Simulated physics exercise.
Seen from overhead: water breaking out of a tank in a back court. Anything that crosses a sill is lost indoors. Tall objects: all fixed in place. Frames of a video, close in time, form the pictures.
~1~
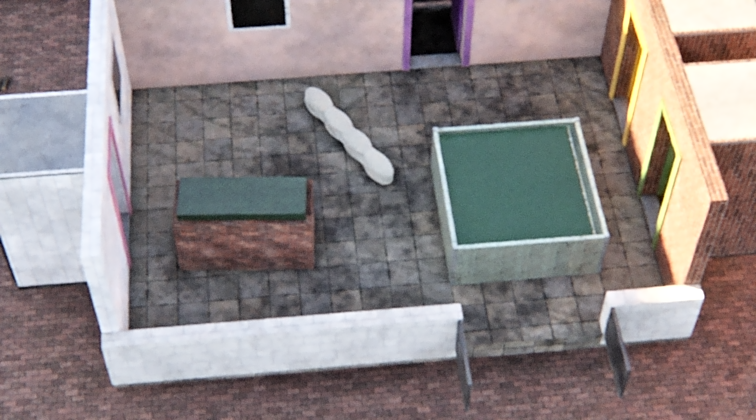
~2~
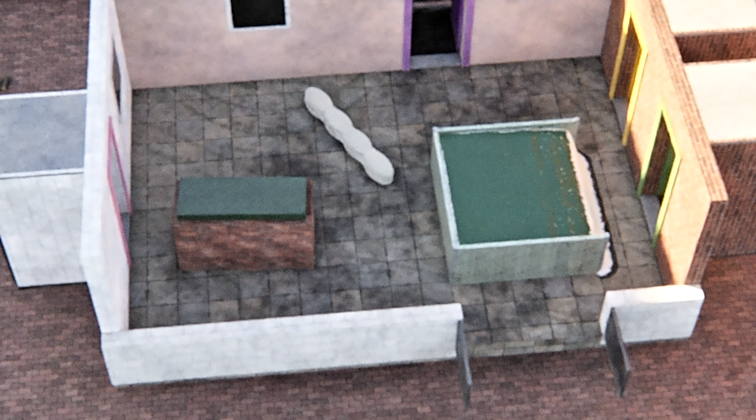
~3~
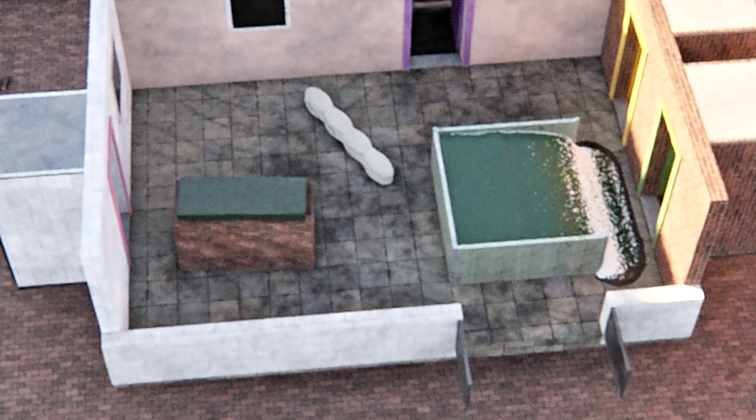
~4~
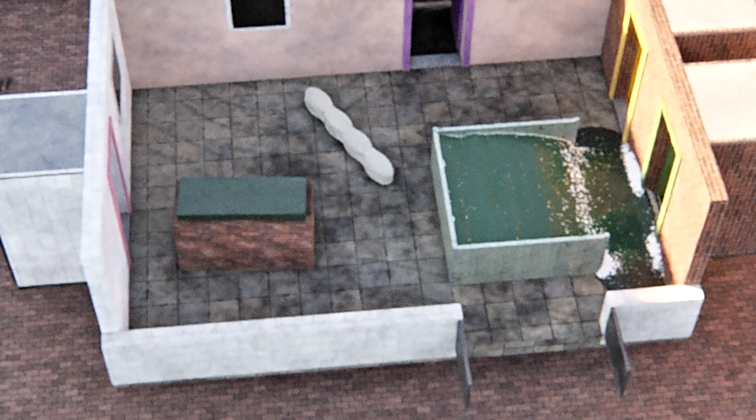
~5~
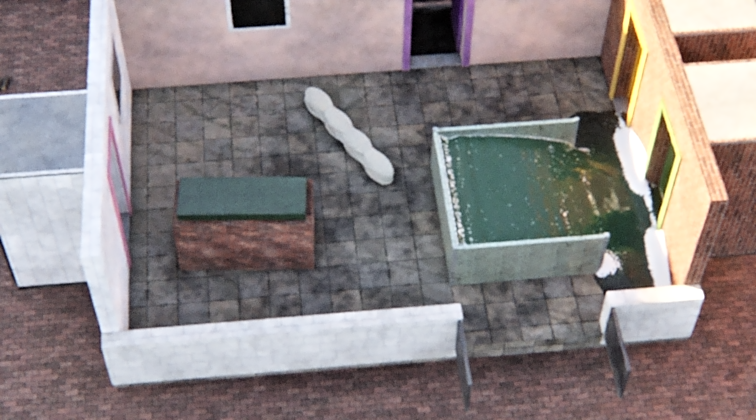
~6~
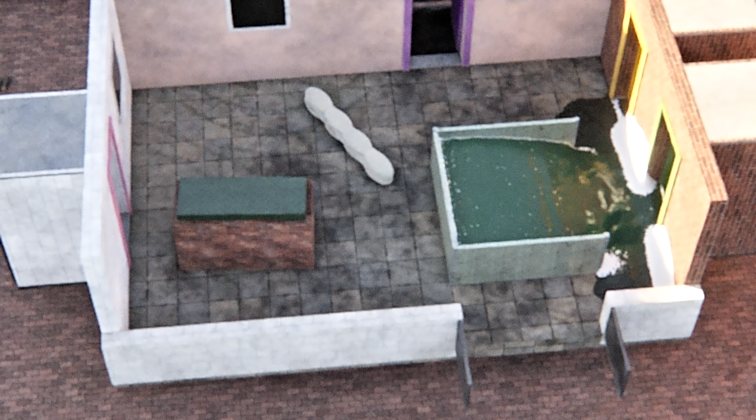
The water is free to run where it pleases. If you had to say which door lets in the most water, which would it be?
I would say the green door.
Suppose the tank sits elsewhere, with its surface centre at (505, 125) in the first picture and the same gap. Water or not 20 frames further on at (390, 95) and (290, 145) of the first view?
Soaked, not wet.
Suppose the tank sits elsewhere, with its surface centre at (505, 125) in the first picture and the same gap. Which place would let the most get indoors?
The yellow one.
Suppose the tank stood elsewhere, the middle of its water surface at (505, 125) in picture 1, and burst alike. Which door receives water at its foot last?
That would be the one in pink.
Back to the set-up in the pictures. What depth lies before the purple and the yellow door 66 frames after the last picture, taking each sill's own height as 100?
Roughly 90 and 80 %.
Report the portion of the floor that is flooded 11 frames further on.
Roughly 30 per cent.
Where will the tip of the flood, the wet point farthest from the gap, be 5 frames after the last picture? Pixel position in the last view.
The farthest wet point should be near (600, 58).
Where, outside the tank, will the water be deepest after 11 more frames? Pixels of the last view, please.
About at (672, 314).
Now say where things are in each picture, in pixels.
The first frame shows the open tank at (518, 185) is whole and still.
In the second frame, the front is at (601, 275), out from the gap at (584, 202).
In the third frame, the front is at (591, 146), out from the gap at (583, 203).
In the fourth frame, water pours out at (583, 204) and has run to (664, 283).
In the fifth frame, the front is at a hidden place, out from the gap at (583, 204).
In the sixth frame, water pours out at (583, 205) and has run to (611, 97).
A moment on, water covers 20 % of the floor; green door a lot in, yellow door some in, purple door not reached, pink door not reached.
Next, water covers 30 % of the floor; green door a lot in, yellow door a lot in, purple door wet at the sill, nothing in, pink door not reached.
Then, water covers 50 % of the floor; green door a lot in, yellow door a lot in, purple door a trickle in, pink door not reached.
Later, water covers 80 % of the floor; green door a lot in, yellow door a lot in, purple door a trickle in, pink door wet at the sill, nothing in.
In the end, water covers 95 % of the floor; green door a lot in, yellow door a lot in, purple door a trickle in, pink door wet at the sill, nothing in; the green door has let in the most.
